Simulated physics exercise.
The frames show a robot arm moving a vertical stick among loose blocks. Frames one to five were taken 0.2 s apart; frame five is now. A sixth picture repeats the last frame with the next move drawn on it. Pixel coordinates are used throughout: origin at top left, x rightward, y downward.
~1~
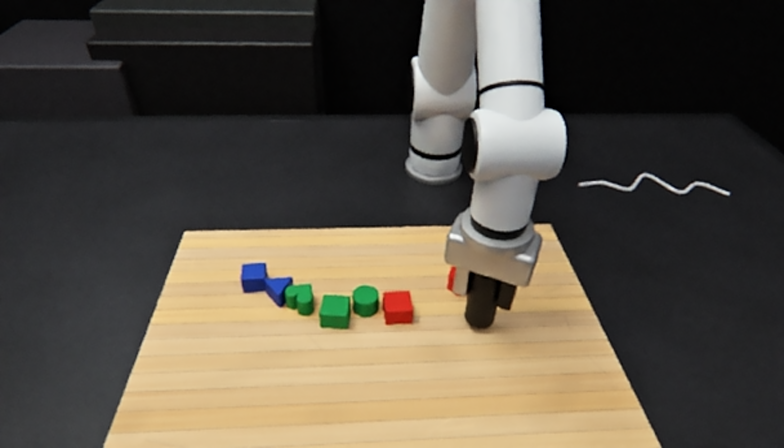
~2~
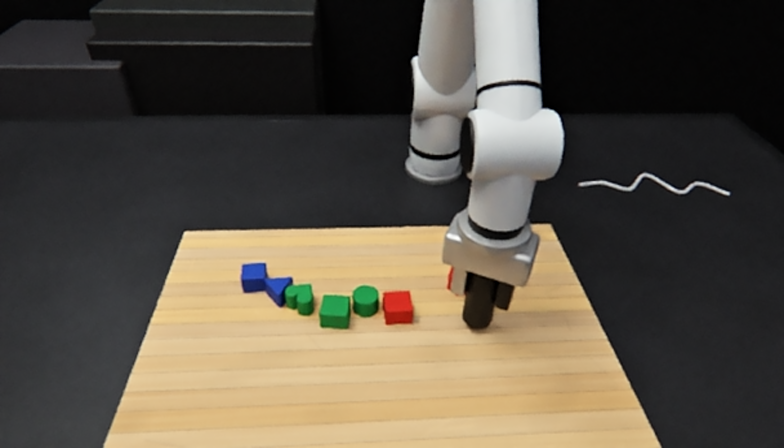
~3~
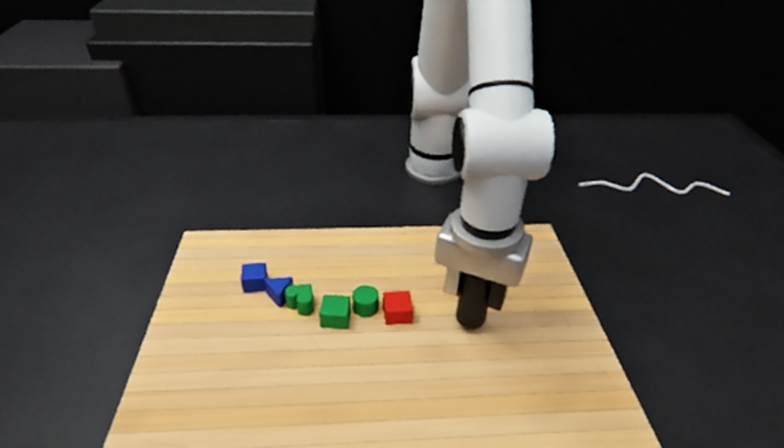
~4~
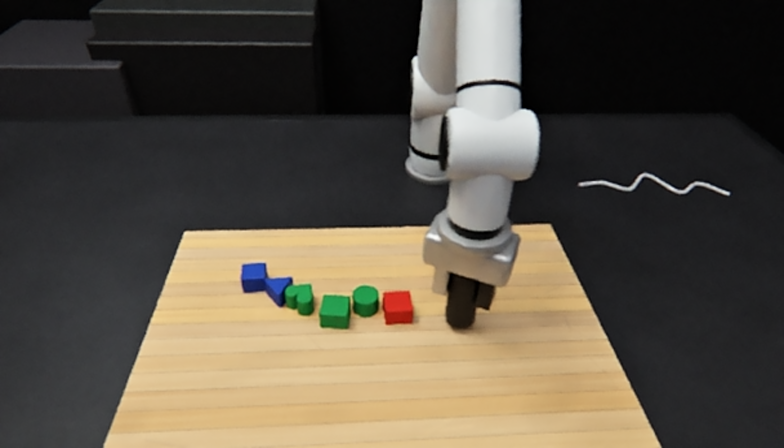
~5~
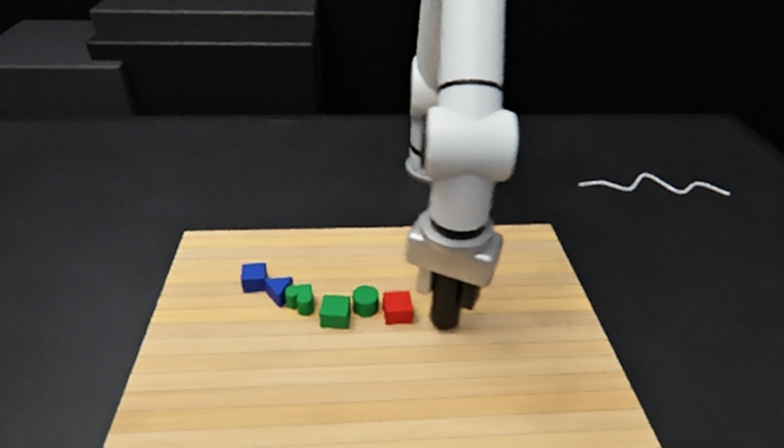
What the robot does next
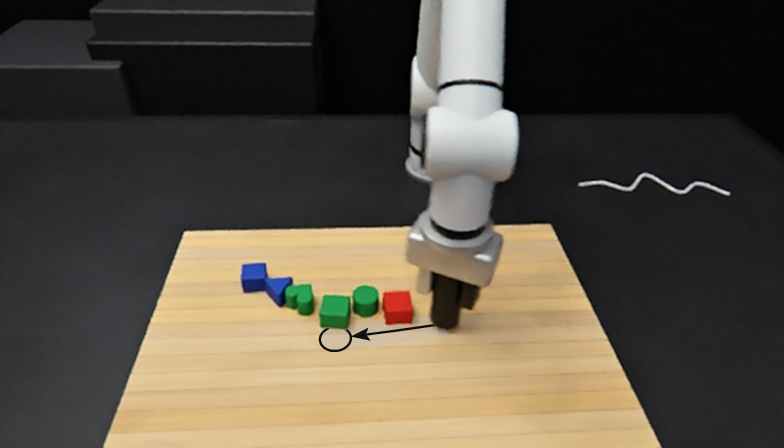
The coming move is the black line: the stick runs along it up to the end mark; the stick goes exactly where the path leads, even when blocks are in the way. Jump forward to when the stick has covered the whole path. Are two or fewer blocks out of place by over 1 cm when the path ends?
I believe not.
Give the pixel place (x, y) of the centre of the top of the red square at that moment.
Around (379, 297).
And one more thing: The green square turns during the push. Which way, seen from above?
Spin direction: Clockwise.
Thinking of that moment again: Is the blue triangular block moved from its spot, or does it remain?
At the moment the path ends, the blue triangular block still stands where it did.
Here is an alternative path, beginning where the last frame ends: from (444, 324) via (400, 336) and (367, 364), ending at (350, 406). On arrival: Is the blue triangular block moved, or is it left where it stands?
Left in place.
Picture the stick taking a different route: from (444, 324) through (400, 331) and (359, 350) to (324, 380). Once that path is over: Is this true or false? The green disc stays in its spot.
That statement is not accurate.
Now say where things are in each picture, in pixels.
The first frame shows stick tip at (479, 317); block tops, blue triangular block at (278, 283); green heart-shaped block at (300, 292); green square at (335, 304); green disc at (366, 294); red square at (398, 301).
The second frame shows stick at (477, 317); blocks unchanged.
The third frame shows stick at (471, 317); blocks unchanged.
The fourth frame shows stick at (460, 317); blocks unchanged.
The fifth frame shows stick at (444, 317); blue triangular block at (278, 283); green heart-shaped block at (300, 292); green square at (335, 304); green disc at (366, 294); red square at (398, 301).
Path on the board, from (444, 324) to (335, 339).
On the path given first. One third of the way, stick at (408, 323); green disc at (362, 291); red square at (389, 298), turned 40° clockwise.
Two thirds of the way, stick at (372, 327); green disc at (354, 283); red square at (379, 297), turned 85° clockwise.
At the end, stick at (335, 332); blue triangular block in place; green heart-shaped block at (299, 290); green square at (324, 302), turned 35° clockwise; green disc at (354, 283); red square at (379, 297), turned 85° clockwise.
